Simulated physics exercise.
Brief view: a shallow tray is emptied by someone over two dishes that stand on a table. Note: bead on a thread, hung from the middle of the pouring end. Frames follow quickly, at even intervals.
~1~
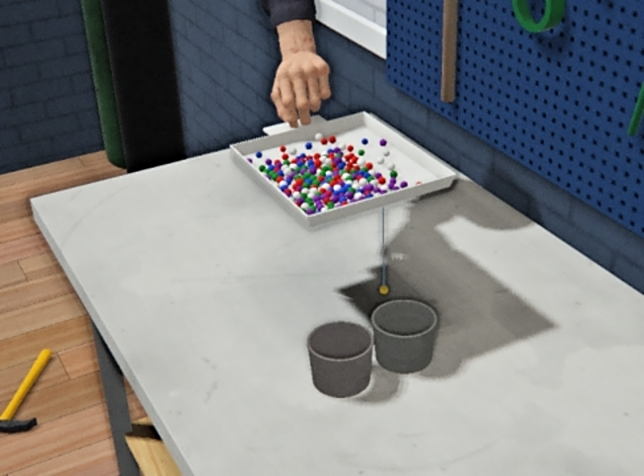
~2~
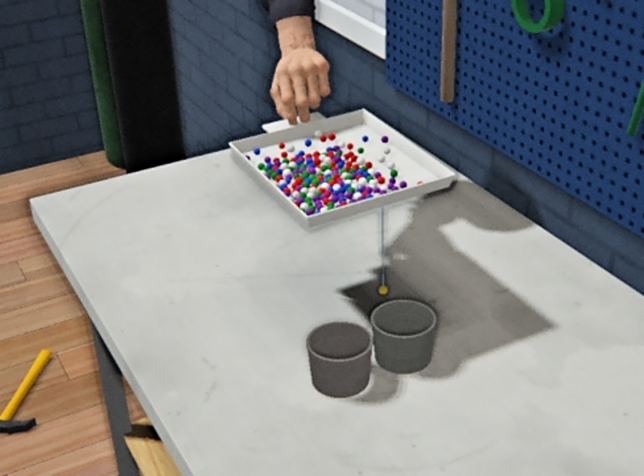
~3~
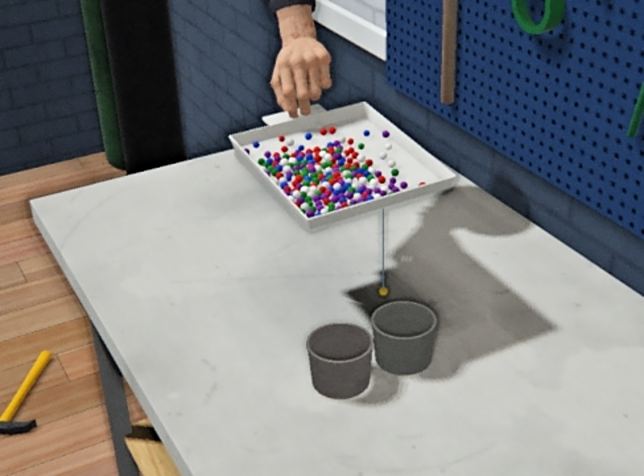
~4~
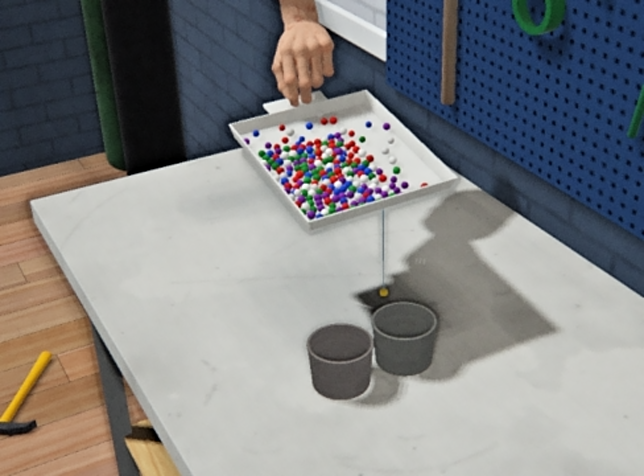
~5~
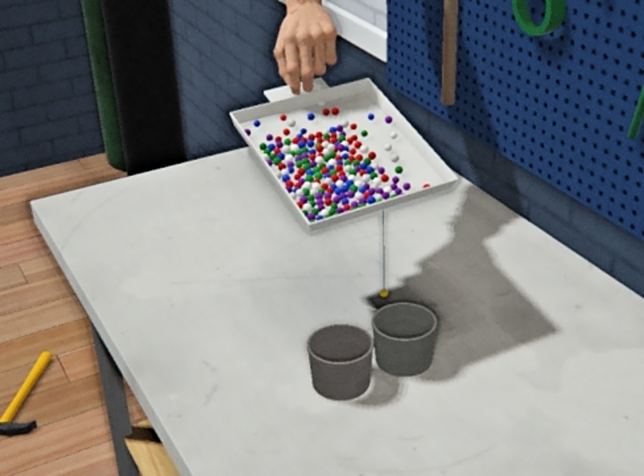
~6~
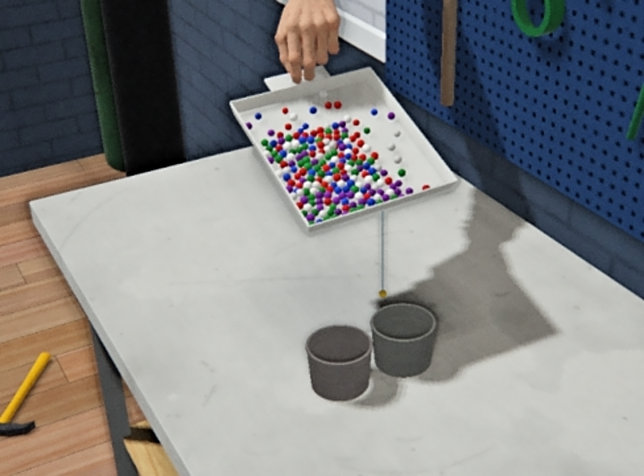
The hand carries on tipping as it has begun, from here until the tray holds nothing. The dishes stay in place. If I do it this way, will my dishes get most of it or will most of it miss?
The dishes gather above half.
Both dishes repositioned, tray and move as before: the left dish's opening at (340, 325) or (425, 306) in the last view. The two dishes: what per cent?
It comes to near 10 per cent the first time and near 20 per cent the second time.
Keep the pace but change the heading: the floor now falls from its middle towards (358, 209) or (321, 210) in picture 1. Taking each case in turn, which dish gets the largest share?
Leftward dish for the first, Leftward dish for the second.
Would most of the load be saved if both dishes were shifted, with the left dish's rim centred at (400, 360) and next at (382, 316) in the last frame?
At place one not up to half; at place two not up to half.
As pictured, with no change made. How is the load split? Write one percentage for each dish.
Around 30 in a hundred in the left dish and around 30 in a hundred in the right dish.
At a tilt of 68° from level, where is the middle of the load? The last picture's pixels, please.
Somewhere about pixel (368, 208).
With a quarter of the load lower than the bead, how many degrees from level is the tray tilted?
Somewhere near 80°.
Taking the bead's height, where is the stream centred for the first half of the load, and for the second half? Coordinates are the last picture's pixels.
About (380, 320) to begin with, then about (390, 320).
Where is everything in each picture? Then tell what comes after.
In the first frame, corners of the pouring end (310, 214) and (450, 173), level; middle of the load (329, 178), round plastic beads; left dish (356, 373); right dish (421, 350); bead on its thread (384, 290).
In the second frame, corners of the pouring end (309, 214) and (449, 173), level; middle of the load (329, 177).
In the third frame, corners of the pouring end (310, 216) and (450, 175), tipped barely, level across its low end; middle of the load (329, 175).
In the fourth frame, corners of the pouring end (311, 218) and (451, 176), tipped a little, level across its low end; middle of the load (330, 171), about a tenth on the move.
In the fifth frame, corners of the pouring end (311, 220) and (452, 177), tipped clearly, level across its low end; middle of the load (331, 168), about a tenth on the move.
In the sixth frame, corners of the pouring end (311, 222) and (452, 178), tipped clearly, level across its low end; middle of the load (326, 169), the larger part on the move; left dish (355, 377); right dish (420, 354).
Just after the last frame, tray tipped steeply; the larger part on the tray; just a few in the left dish; just a few in the right dish; just a few outside both; roughly a quarter in the air.
A moment on, tray tipped past a quarter turn; roughly a third in the left dish; roughly a quarter in the right dish; roughly a third outside both; about a tenth in the air.
Further on, tray tipped past a quarter turn; roughly a third in the left dish; roughly a third in the right dish; roughly a third outside both.
When it is over, tray tipped past a quarter turn; roughly a third in the left dish; roughly a third in the right dish; roughly a third outside both.
